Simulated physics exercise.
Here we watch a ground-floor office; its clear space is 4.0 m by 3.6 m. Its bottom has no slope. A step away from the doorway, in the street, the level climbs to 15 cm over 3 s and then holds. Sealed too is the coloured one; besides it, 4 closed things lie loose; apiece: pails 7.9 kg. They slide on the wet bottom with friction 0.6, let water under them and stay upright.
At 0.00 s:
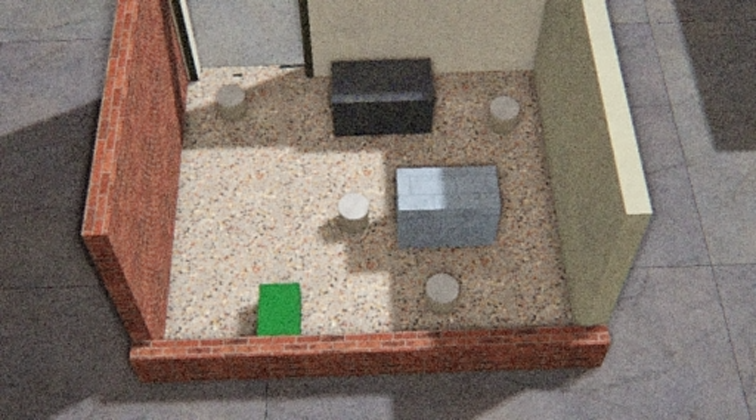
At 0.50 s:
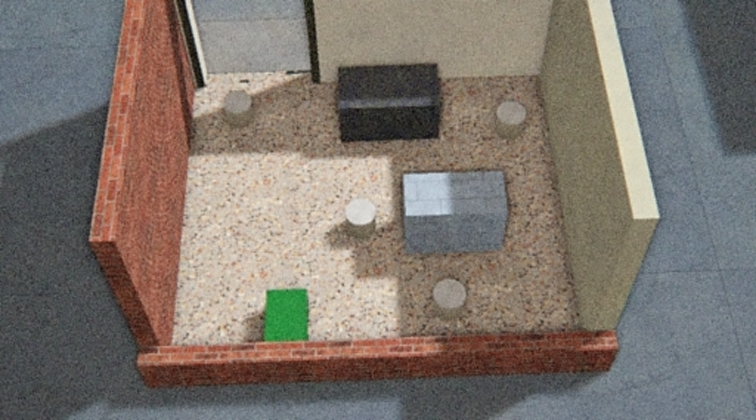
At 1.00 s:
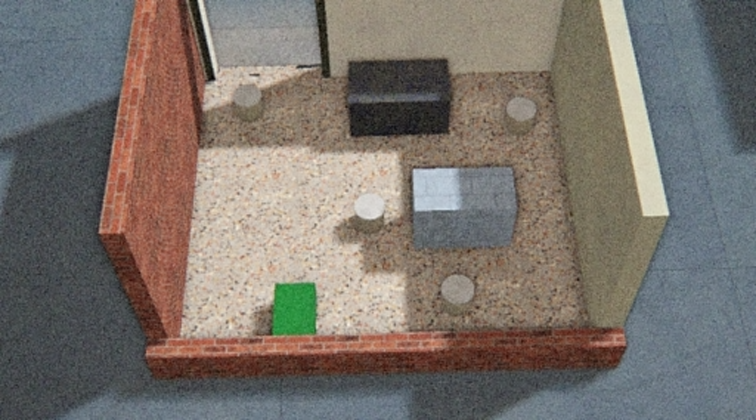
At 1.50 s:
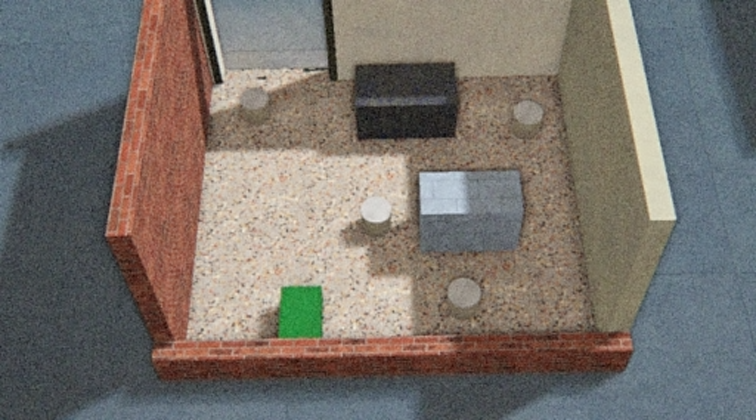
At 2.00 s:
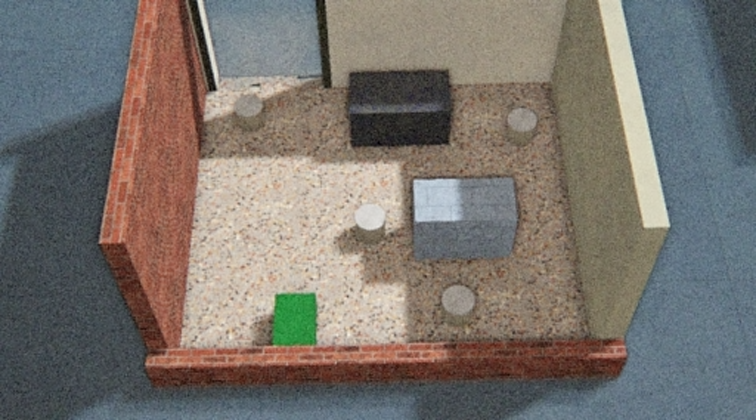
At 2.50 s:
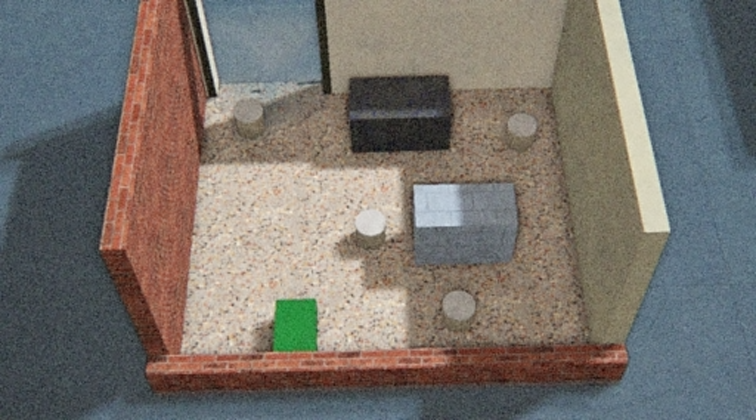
Bluish water spreads across the grey paving around a brick-walled room, gradually hiding the joints between slabs, then barely reaches inside the doorway; the green crate, two larger blocks and four pale cylinders stay in place on the speckled floor.
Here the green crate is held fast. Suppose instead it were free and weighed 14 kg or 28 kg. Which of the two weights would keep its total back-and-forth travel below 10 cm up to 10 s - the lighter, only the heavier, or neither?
Expect only the larger amount to be sufficient.
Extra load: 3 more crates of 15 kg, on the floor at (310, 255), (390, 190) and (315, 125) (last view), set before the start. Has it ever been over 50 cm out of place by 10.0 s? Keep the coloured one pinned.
Spot one crosses the limit, spot two stays inside, spot three stays inside.
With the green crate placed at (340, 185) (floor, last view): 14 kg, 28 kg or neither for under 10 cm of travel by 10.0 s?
So heavier weight required.
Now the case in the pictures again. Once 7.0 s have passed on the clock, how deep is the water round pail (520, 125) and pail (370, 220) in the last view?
Depths: Near 1 cm, then near 5 cm.
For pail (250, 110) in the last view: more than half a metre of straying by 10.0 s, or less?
I'd say it goes further.
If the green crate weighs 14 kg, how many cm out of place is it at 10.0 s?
Displacement near 120 cm.
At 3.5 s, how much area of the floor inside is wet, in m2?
Roughly 2.0 m2 of it is wet.
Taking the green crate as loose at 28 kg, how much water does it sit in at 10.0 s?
Close to 9 cm deep.
After 3.5 s the green crate would be 0 cm from its start with 14 kg and 0 cm from its start with 28 kg; 0 cm of water round it then.
After 4.5 s the green crate would be 0 cm from its start with 14 kg and 0 cm from its start with 28 kg; 0 cm of water round it then.
After 7.0 s the green crate would be 12 cm from its start with 14 kg and 0 cm from its start with 28 kg; 7 cm of water round it then.
After 10.0 s the green crate would be 127 cm from its start with 14 kg and 0 cm from its start with 28 kg; 9 cm of water round it then.
